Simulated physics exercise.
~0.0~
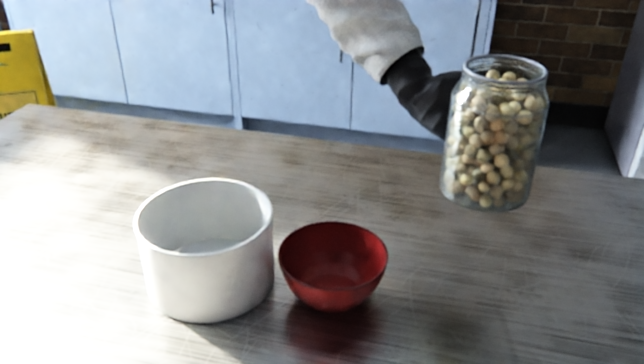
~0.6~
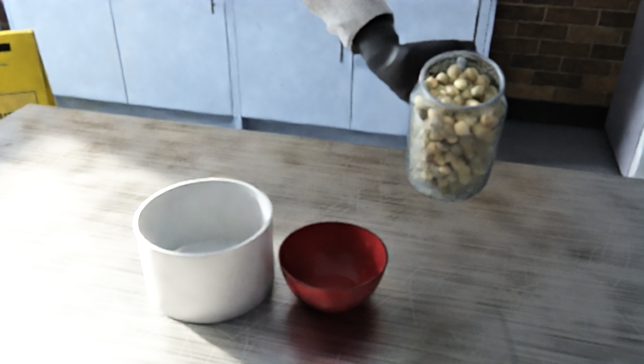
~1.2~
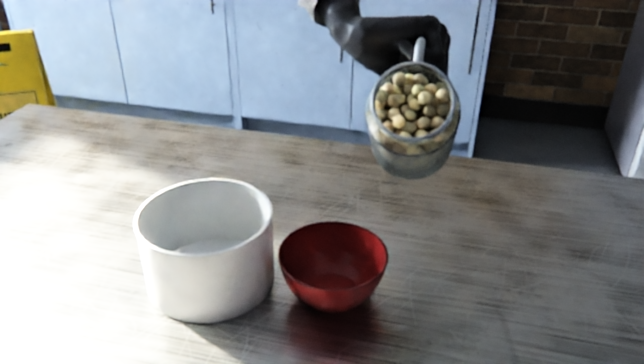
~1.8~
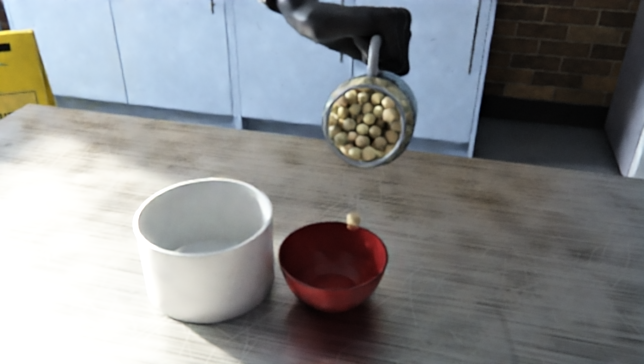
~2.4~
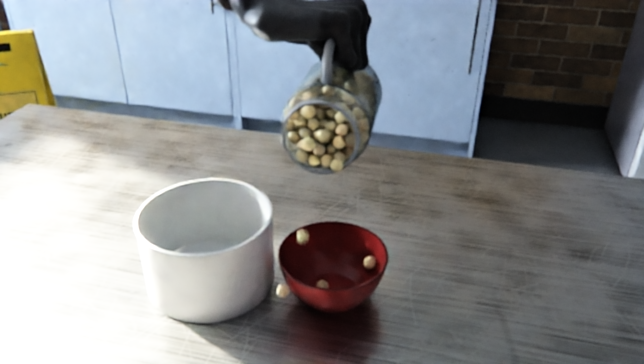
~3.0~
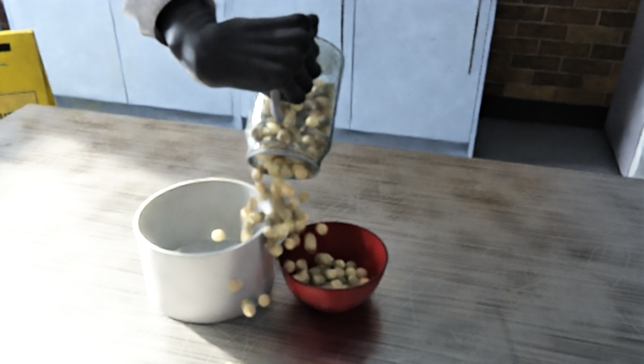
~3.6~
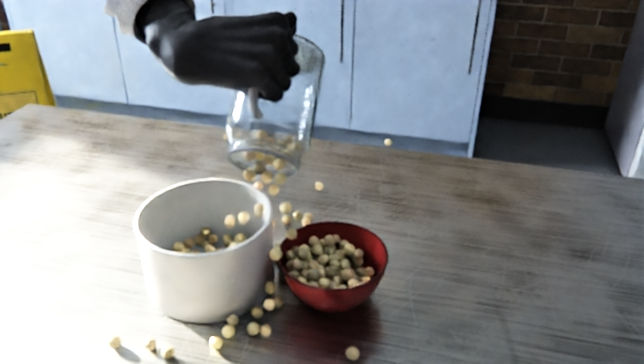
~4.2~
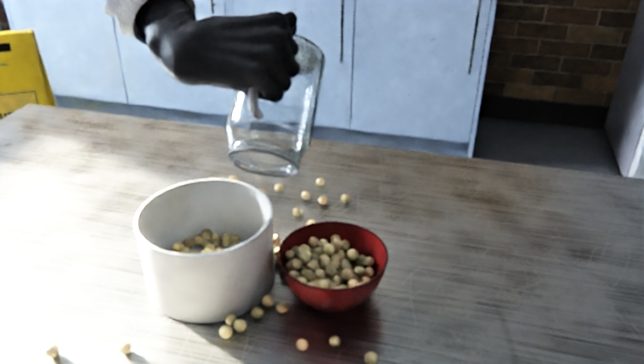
A gloved hand moves a jar left and tips nuts into two containers, spilling some.
